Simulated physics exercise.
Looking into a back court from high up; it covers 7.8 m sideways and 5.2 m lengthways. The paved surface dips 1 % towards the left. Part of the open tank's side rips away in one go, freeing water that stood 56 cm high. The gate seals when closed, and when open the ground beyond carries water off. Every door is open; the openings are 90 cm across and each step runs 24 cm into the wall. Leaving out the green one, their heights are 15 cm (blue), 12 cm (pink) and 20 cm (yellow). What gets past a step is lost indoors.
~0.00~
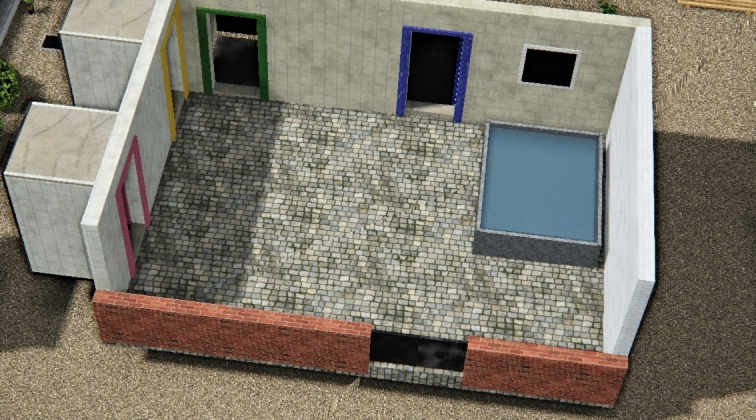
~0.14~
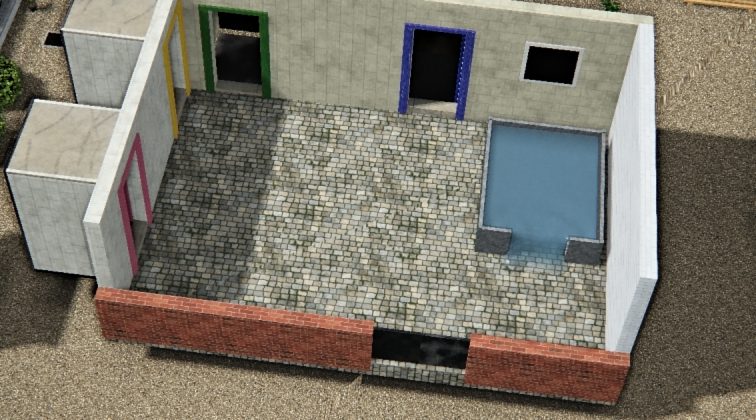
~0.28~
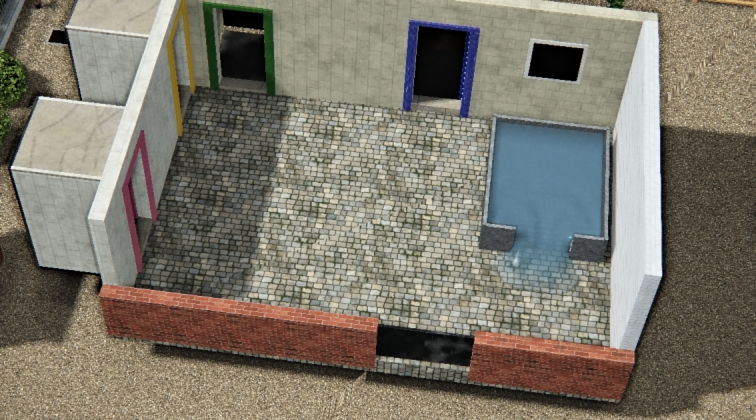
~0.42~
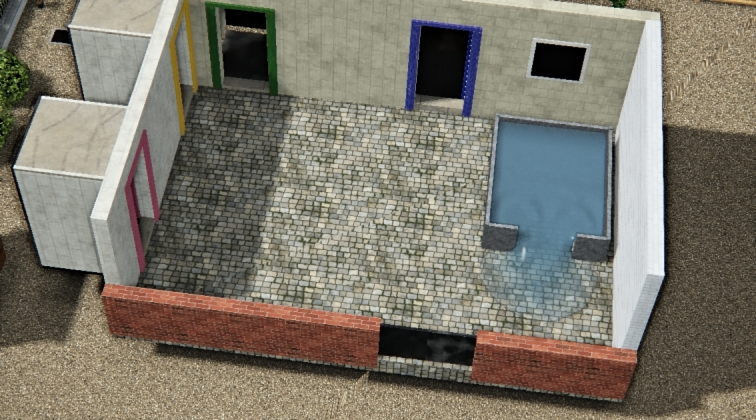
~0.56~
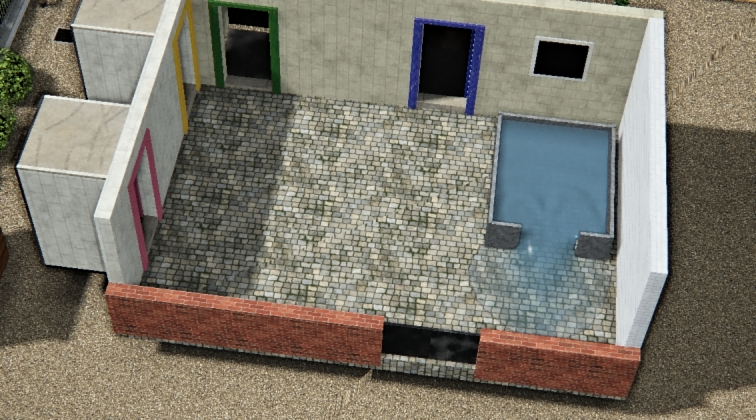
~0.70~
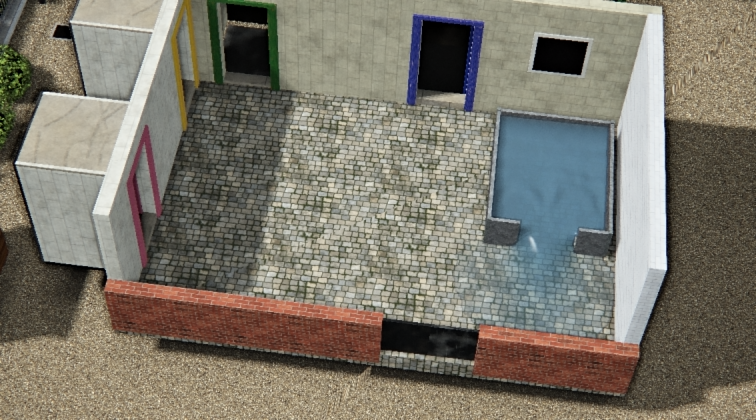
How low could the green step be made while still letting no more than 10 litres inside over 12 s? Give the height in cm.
At least 11.5 cm or so.
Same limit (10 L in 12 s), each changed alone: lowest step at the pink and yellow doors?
Roughly 12.5 cm at pink and 12.0 cm at yellow.
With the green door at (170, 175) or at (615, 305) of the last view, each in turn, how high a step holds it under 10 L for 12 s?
About 8.5 and 19 cm.
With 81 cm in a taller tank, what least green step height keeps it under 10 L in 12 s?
Then roughly 17 cm.
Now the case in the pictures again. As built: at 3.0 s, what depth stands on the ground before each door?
In cm: Blue 0, pink 0, yellow 0, green 0.
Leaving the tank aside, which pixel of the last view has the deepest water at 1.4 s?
Around (600, 367).
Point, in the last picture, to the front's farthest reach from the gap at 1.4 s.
Near (419, 346).
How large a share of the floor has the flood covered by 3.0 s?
About 30 per cent.
After 1.4 s water covers 15 % of the floor, deepest (40 cm) near (600, 367); it has not reached the green door.
After 3.0 s water covers 30 % of the floor, deepest (28 cm) near (532, 359); it has not reached the green door.
After 12.0 s water covers 90 % of the floor, deepest (13 cm) near (193, 100); 12 cm at the green door, 94 litres in over its 6 cm step.
At the green door as built, the water arrived by 6.6 s and peaked near 14 cm at 9.2 s.
Run again over the same 12 s with other heights there, 19 litres in over 10.5 cm, 4 litres over 12.5 cm. The limit of 10 litres is kept from about 11.5 cm up.
